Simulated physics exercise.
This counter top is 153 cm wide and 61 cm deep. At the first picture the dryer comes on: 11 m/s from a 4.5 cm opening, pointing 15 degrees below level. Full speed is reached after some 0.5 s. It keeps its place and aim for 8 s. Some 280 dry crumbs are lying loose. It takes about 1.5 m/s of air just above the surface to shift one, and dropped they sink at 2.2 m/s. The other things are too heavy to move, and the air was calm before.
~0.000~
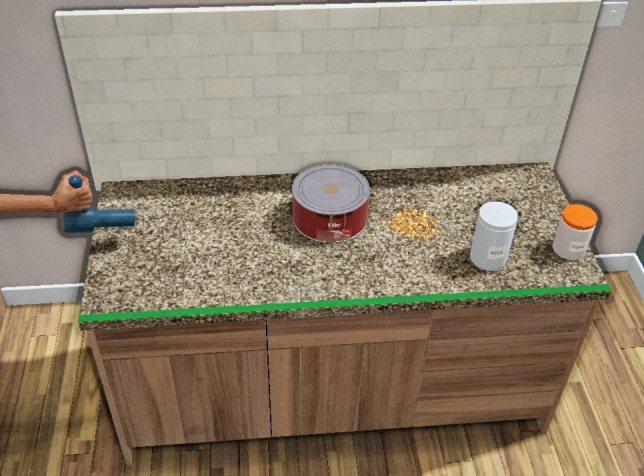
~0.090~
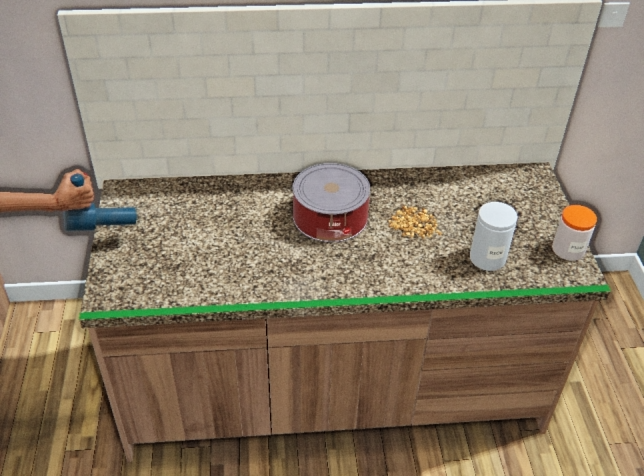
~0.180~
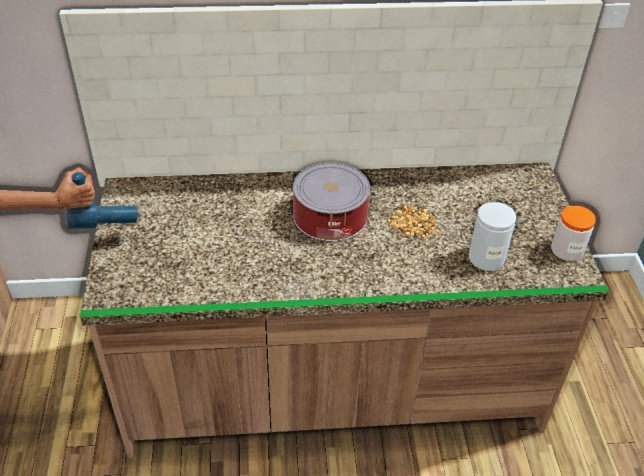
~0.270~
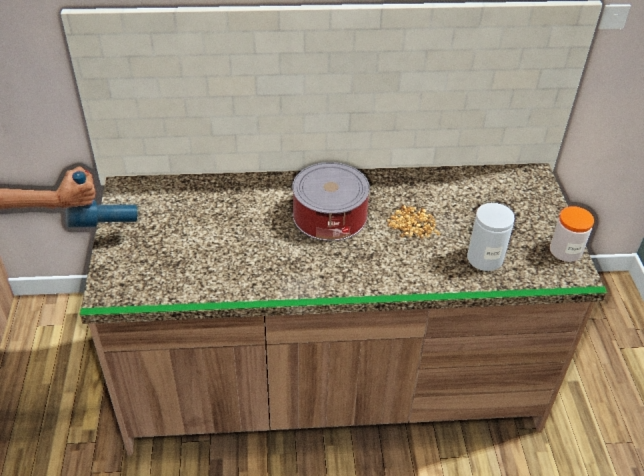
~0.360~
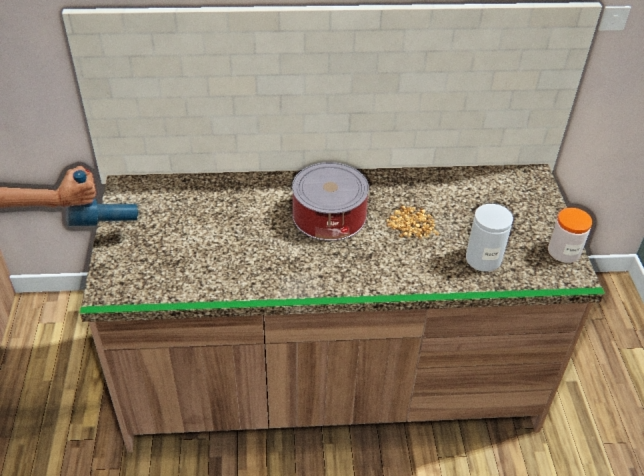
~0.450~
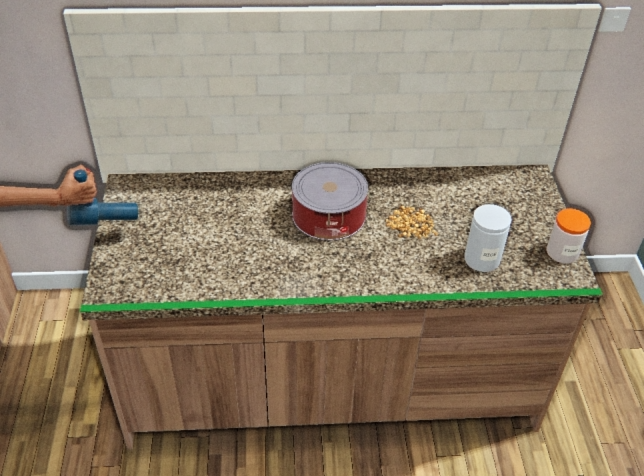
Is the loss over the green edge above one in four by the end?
More than a quarter over the green edge: No.
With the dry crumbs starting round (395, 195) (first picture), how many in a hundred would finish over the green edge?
In that case some 0 per cent.
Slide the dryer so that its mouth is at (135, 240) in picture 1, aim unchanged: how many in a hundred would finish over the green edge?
It would be near 0 %.
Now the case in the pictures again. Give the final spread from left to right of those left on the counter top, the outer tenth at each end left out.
About 10 cm.
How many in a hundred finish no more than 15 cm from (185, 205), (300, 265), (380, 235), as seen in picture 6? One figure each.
In turn about 0 %, 0 %, 80 %.
After 1.6 s, 0 % are over the green edge; the middle of those still in play is near (411, 224); 54 % have settled or left.
After 2.6 s, 0 % are over the green edge; the middle of those still in play is near (411, 224); 58 % have settled or left.
After 4.4 s, 0 % are over the green edge; the middle of those still in play is near (411, 224); 61 % have settled or left.
After 8.0 s, at the end, 0 % are over the green edge; the middle of those still in play is near (411, 224).
